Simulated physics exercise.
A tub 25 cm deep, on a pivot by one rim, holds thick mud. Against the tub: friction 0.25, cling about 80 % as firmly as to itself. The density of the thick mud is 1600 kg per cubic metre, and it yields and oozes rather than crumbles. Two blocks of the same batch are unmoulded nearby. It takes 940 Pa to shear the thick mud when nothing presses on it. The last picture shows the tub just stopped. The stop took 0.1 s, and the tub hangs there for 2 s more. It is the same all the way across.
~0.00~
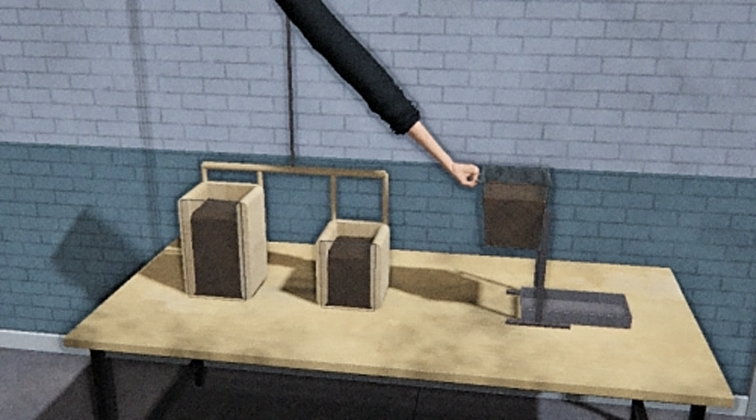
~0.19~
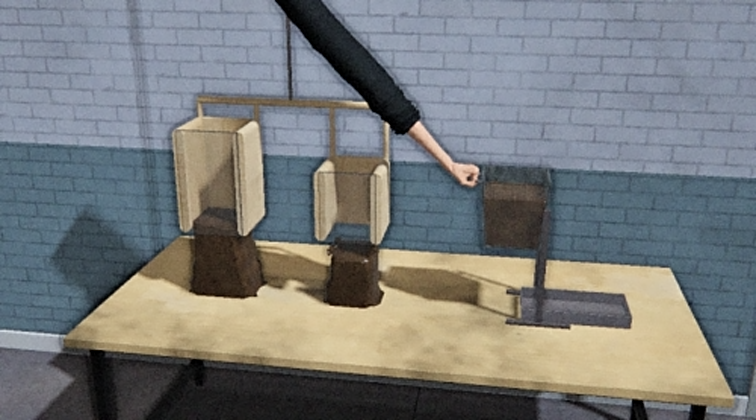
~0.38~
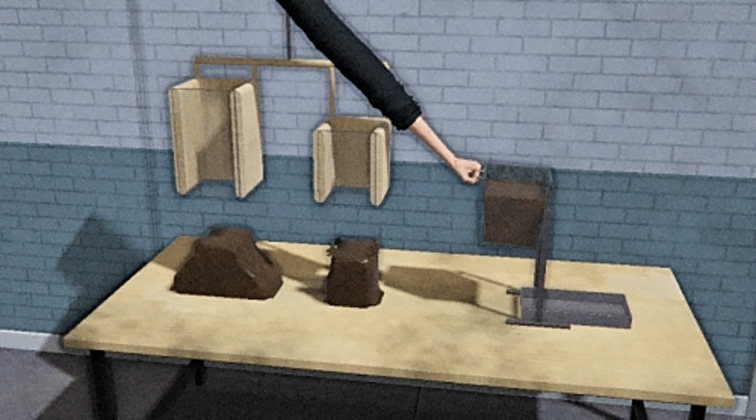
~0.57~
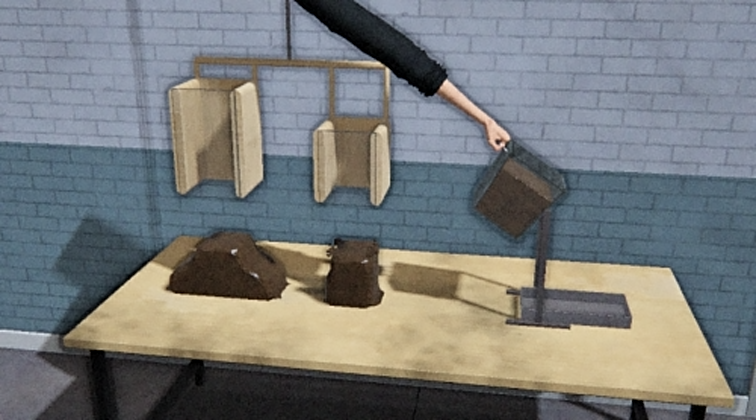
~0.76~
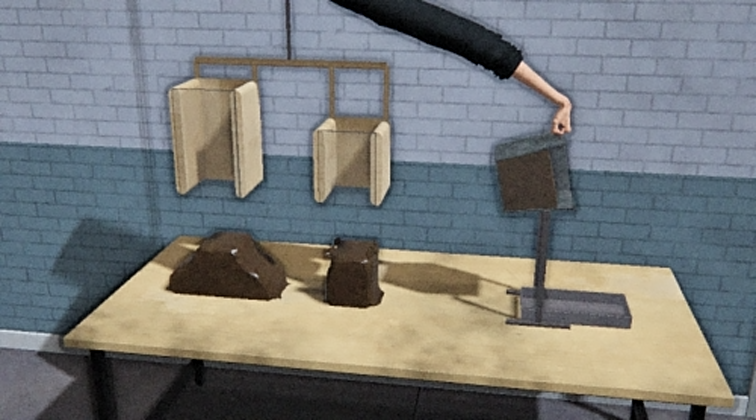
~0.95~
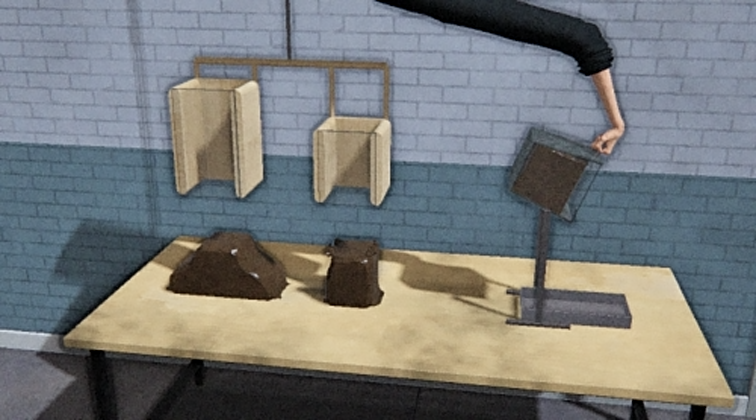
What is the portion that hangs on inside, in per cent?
About 0 %.
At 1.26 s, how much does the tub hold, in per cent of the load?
Near 40 %.
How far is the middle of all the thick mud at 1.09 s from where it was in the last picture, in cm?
Roughly 6 cm.
After 1.09 s, the tub is at 111 degrees and holds 94 %.
After 1.26 s, the tub is at 111 degrees and holds 38 %.
After 1.43 s, the tub is at 111 degrees and holds 0 %.
After 1.60 s, the tub is at 111 degrees and holds 0 %.
After 2.95 s, at the end, the tub is at 111 degrees and holds 0 %.
